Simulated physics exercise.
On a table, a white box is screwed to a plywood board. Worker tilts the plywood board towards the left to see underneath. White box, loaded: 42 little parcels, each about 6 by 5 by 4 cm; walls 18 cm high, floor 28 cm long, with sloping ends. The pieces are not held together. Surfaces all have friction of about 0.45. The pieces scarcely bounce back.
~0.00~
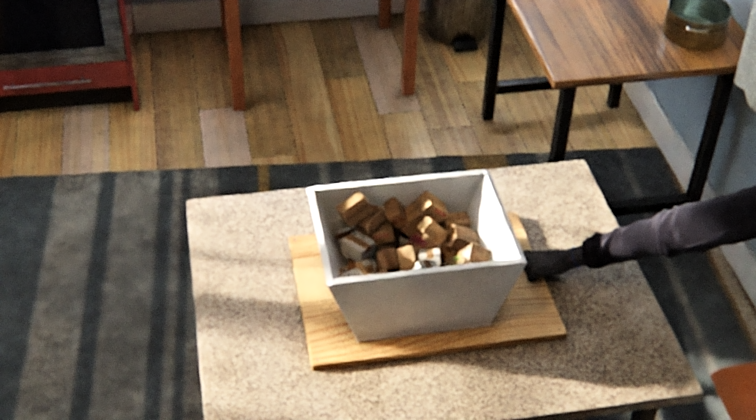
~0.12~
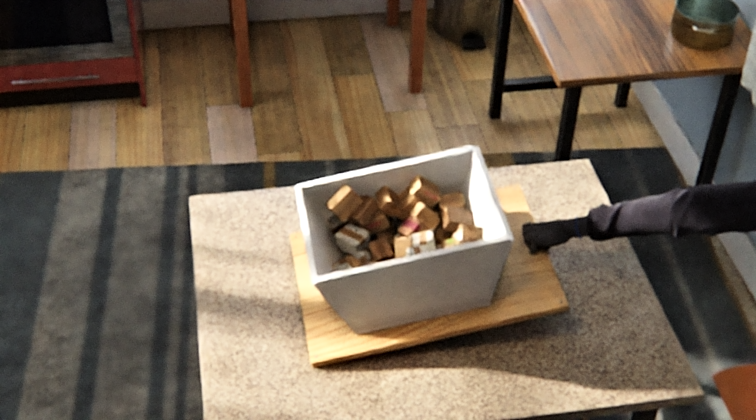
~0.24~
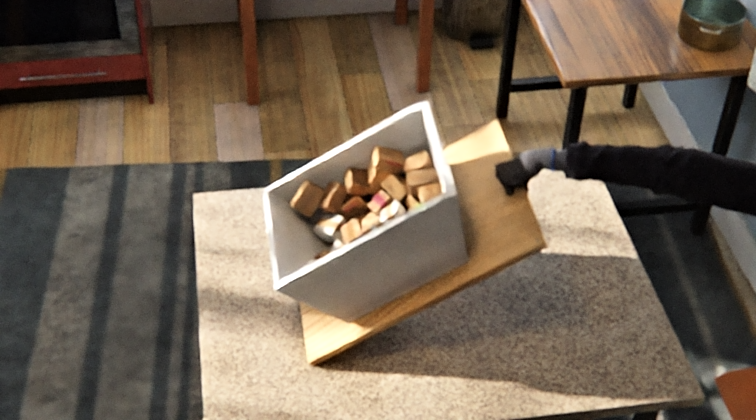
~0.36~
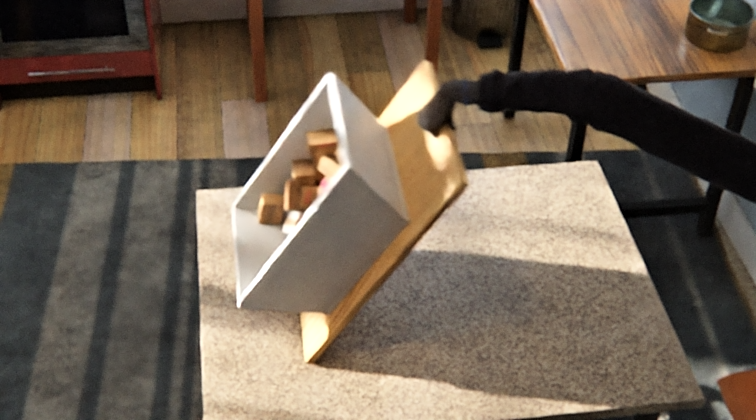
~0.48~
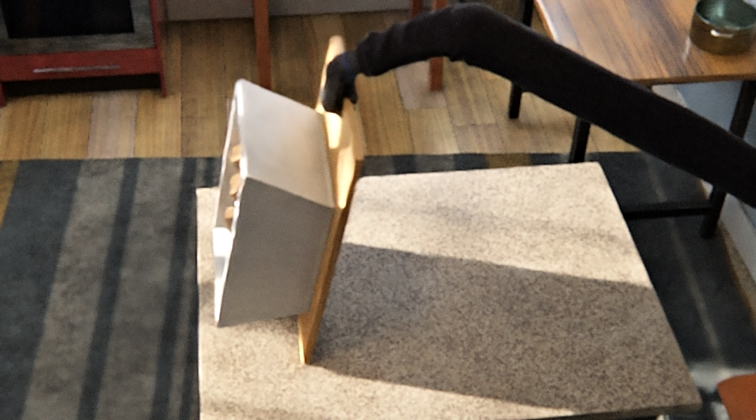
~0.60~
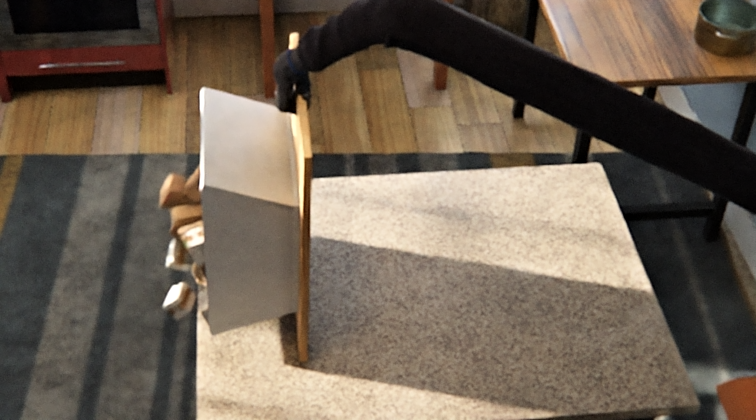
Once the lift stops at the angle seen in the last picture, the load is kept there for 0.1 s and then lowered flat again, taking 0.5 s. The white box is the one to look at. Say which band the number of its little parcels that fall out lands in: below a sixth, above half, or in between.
The count falls over half.
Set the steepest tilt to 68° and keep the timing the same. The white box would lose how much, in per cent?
Then it's 30 per cent for the white box.
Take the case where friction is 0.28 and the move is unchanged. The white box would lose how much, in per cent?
Then the white box sheds 100 per cent of its load.
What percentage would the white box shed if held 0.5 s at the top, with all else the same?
White box: 90%.
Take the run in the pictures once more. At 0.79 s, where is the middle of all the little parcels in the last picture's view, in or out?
Centre approx. (158, 289).
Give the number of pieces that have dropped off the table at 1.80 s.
Estimated tally of pieces: Close to 30.
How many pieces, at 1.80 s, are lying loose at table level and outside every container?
Tally: Some 4.
After 0.79 s, tilt 80°; the white box is down by 30 of 42.
After 1.03 s, tilt 24°; the white box is down by 36 of 42.
After 1.37 s, tilt 0°; the white box is down by 36 of 42.
Final count (at 1.80 s), the white box is down by 36 of 42. Asked share, 36 of 42, 86 per cent.
